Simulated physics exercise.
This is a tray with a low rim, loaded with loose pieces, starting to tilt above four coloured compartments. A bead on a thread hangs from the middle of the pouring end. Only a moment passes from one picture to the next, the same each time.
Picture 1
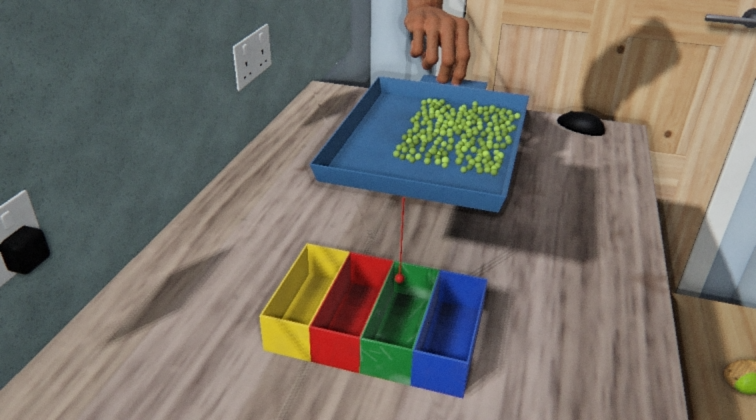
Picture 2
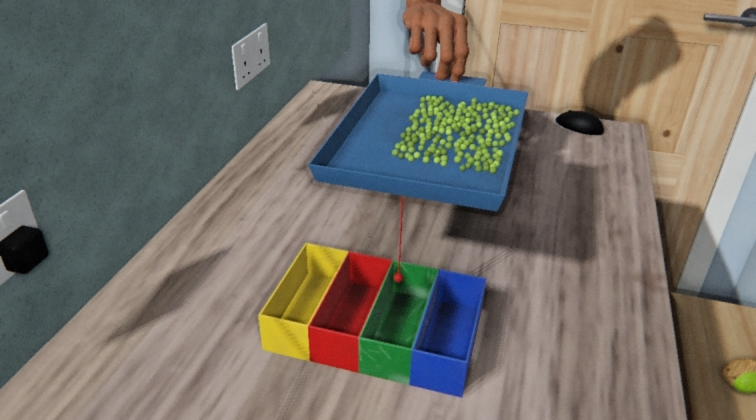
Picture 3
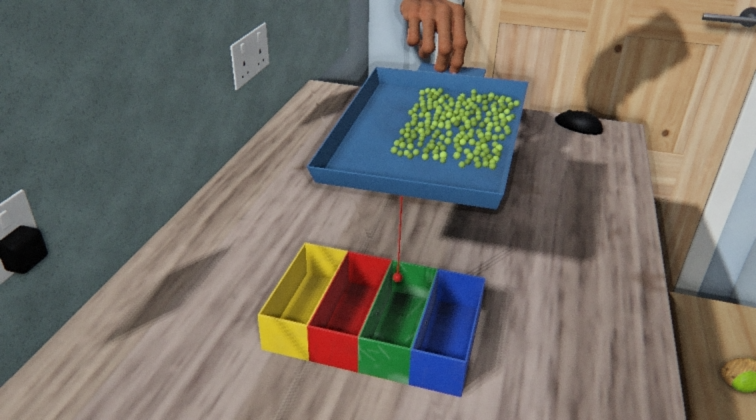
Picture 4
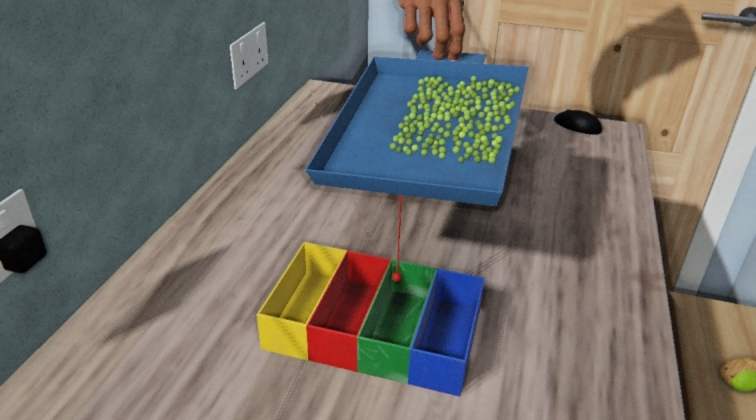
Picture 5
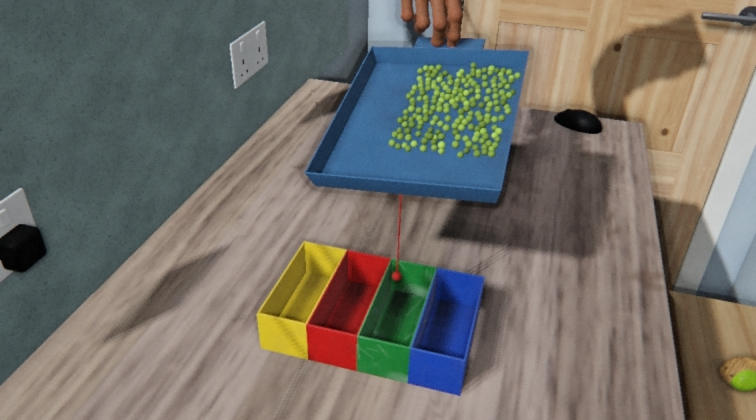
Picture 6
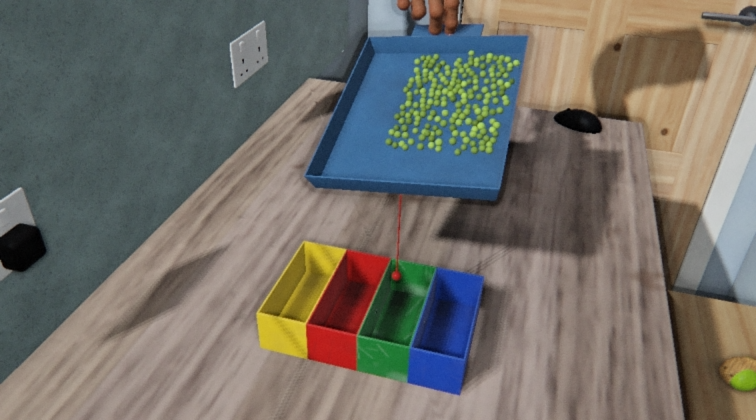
A wooden tabletop beside a dark green wall with white sockets is seen from above, with a pale wooden door behind. A hand holds the far edge of a blue tray of green peas, bunched toward the right, above yellow, red, green and blue compartments, a red bead hanging on a thread between. The hand gradually raises the tray's far edge, tilting it toward the viewer, while the camera stays nearly still.
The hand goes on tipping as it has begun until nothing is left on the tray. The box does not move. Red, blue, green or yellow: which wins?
The yellow one ends fullest.
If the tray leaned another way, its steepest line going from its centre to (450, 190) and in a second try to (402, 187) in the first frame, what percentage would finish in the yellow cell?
The first gives 0 %, the second 10 %.
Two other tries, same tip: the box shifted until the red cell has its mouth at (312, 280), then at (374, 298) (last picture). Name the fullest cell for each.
The first try: Red. The second: The yellow one.
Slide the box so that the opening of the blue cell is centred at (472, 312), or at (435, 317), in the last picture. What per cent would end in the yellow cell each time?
Near 70 % and 50 %.
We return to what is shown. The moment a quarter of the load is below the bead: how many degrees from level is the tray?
At some 80 degrees.
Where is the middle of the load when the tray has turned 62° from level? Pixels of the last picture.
Close to (343, 186).
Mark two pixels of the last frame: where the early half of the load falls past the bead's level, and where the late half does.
Around (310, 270) and then (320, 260).
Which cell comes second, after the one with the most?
It is the red cell.
Soon after the last picture, tray tipped steeply; most on the tray; a small part in the yellow cell; a small part falling or outside the box.
A little later, tray tipped past a quarter turn; about a quarter on the tray; about a third in the yellow cell; a small part in the red cell; a stray few in the green cell; about a quarter falling or outside the box.
Later still, tray tipped past a quarter turn; about two thirds in the yellow cell; about a quarter in the red cell; a stray few in the green cell; a stray few falling or outside the box.
At rest, tray tipped past a quarter turn; about two thirds in the yellow cell; about a quarter in the red cell; a stray few in the green cell; none in the blue cell; a stray few outside the box.
